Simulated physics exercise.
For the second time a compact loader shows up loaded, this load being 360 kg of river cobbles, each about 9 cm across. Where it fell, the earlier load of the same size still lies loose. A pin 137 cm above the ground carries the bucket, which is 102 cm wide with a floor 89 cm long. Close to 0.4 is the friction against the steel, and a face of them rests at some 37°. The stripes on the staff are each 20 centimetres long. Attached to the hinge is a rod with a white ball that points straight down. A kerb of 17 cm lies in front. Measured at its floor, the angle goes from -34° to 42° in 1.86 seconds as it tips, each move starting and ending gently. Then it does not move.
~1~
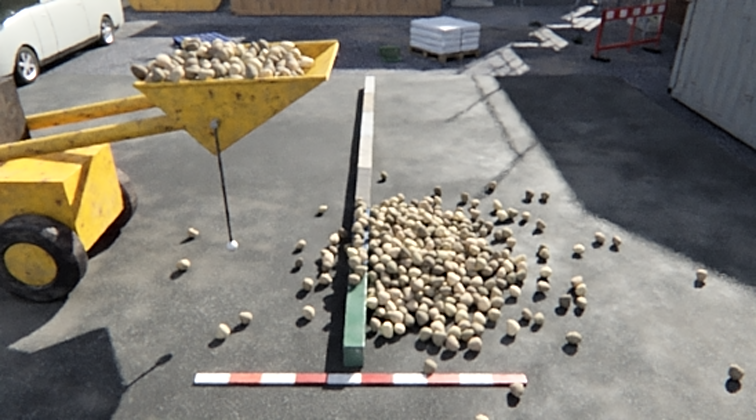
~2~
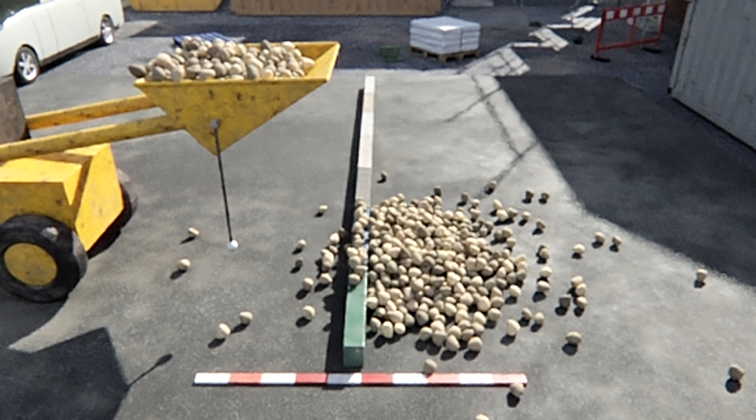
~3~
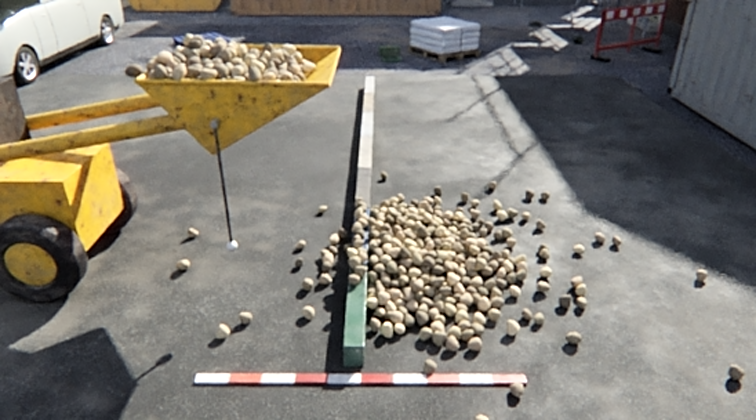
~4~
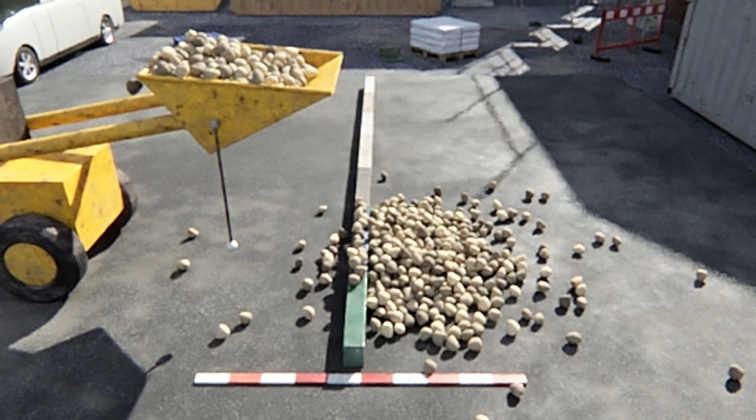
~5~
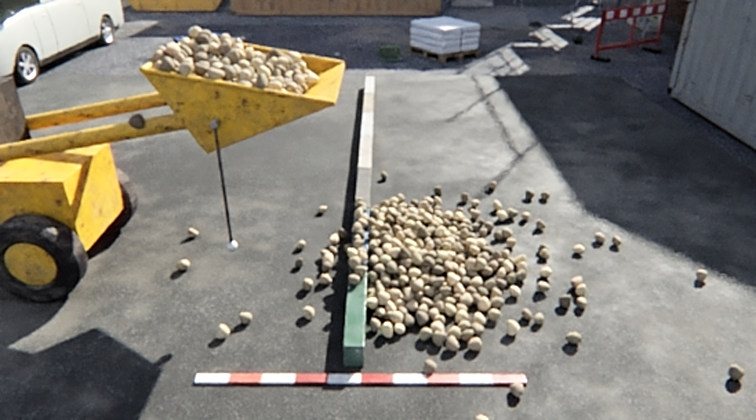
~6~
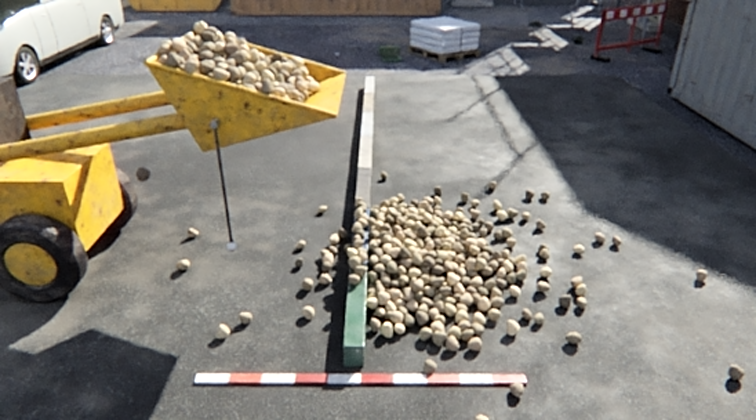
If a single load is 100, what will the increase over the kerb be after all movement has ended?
The increase will be around 45 per cent.
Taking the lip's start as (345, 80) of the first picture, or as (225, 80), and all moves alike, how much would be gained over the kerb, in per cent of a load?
Around 75 percent, then around 0 percent.
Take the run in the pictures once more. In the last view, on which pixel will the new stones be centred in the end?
Their middle rests near (353, 249).
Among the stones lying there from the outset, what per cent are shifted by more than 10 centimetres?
I'd say roughly 10 per cent of them.
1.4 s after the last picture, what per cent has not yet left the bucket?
Close to 20 in a hundred.
Then, 0.8 s after the last picture the floor is at 30°; in per cent of one load, 93 in the bucket, 15 on this side of the kerb, 94 over the kerb; the foremost stones are at (603, 250).
Then, 1.4 s after the last picture the floor is at 42°; in per cent of one load, 18 in the bucket, 65 on this side of the kerb, 118 over the kerb; the foremost stones are at (603, 250).
Then, 1.7 s after the last picture the floor is at 42°; in per cent of one load, 0 in the bucket, 65 on this side of the kerb, 136 over the kerb; the foremost stones are at (603, 250).
Then, 4.3 s after the last picture the floor is at 42°; in per cent of one load, 0 in the bucket, 63 on this side of the kerb, 139 over the kerb; the foremost stones are at (603, 250). Net gain over the kerb, 45.
